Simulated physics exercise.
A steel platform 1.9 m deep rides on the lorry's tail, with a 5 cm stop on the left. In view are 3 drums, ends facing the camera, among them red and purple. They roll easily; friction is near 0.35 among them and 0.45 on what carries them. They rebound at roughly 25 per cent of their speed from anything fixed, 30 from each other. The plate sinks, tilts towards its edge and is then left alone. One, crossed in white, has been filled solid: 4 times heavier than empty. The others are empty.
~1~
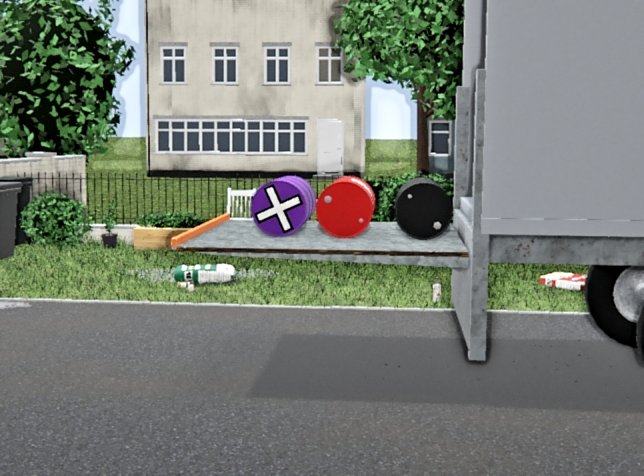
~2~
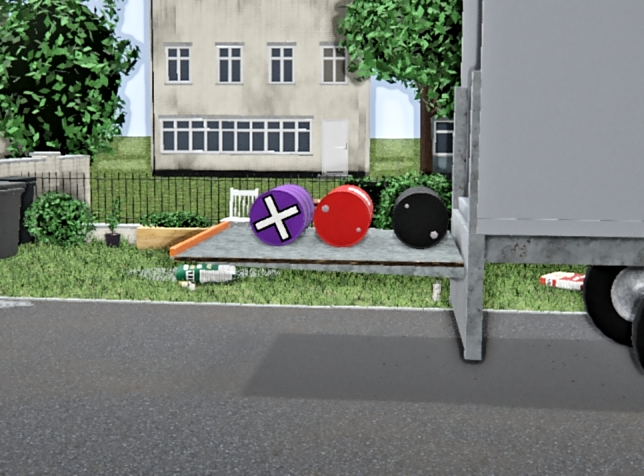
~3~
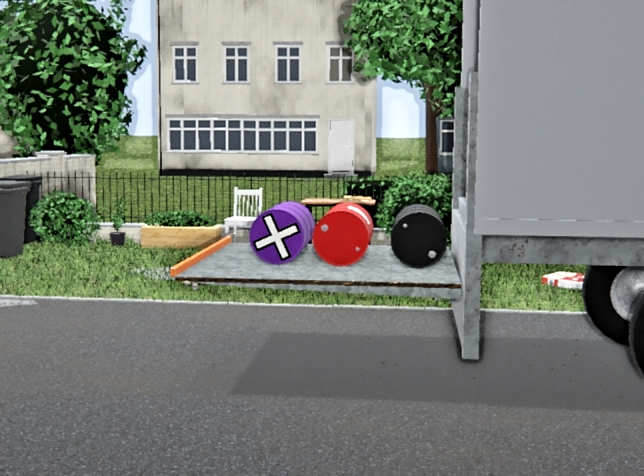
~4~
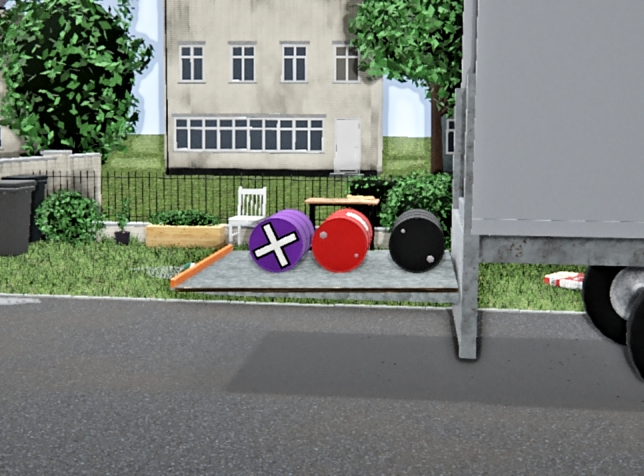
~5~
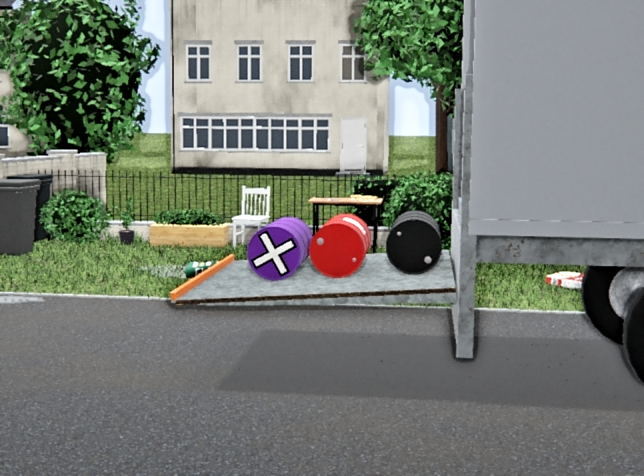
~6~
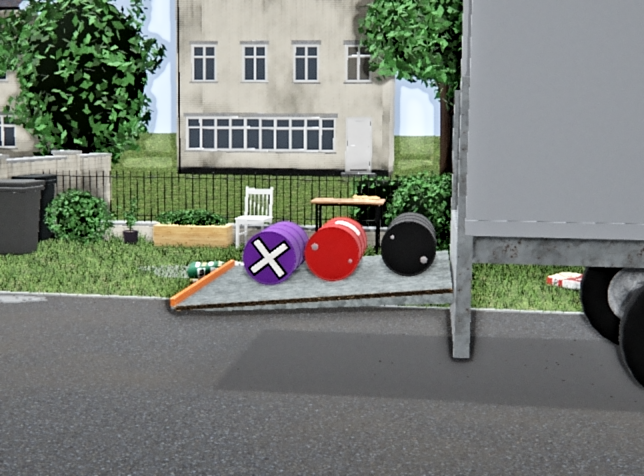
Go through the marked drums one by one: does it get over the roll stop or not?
The red drum is held back, the purple is held back.
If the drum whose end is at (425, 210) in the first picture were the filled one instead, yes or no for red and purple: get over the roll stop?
In that case red yes, purple yes.
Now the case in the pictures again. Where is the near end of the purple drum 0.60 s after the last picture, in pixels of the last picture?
At about (241, 261).
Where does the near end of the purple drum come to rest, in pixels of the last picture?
Around (213, 263).
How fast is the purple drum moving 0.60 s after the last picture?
Roughly 0.5 m/s.
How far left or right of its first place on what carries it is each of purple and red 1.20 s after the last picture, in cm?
Purple 50 left, red 50 left.
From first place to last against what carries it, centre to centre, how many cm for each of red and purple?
Red 50, purple 40.
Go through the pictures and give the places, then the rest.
In the first picture, red (344, 210), purple (278, 209); plate level; stop at (174, 243); white cross at (278, 209).
In the second picture, red (342, 219), purple (276, 218); plate level.
In the third picture, red (341, 239), purple (276, 237); plate level.
In the fourth picture, red (339, 245), purple (275, 246); plate tilted 2°; stop at (173, 283).
In the fifth picture, red (337, 251), purple (273, 254); plate tilted 4°.
In the sixth picture, red (332, 254), purple (269, 259); plate tilted 6°; stop at (173, 302).
Another 0.60 s on from the last picture, red is on the plate, 85 cm from the stop, rolling left; purple is on the plate, 35 cm from the stop, rolling left; 0 gone from the plate.
Another 1.20 s on from the last picture, red is on the plate, 55 cm from the stop, rolling left; purple is on the plate, 10 cm from the stop, rolling right; 0 gone from the plate.
In the end (2.00 s after the last picture), red is on the plate, 55 cm from the stop; purple is on the plate, 15 cm from the stop; 0 gone from the plate.
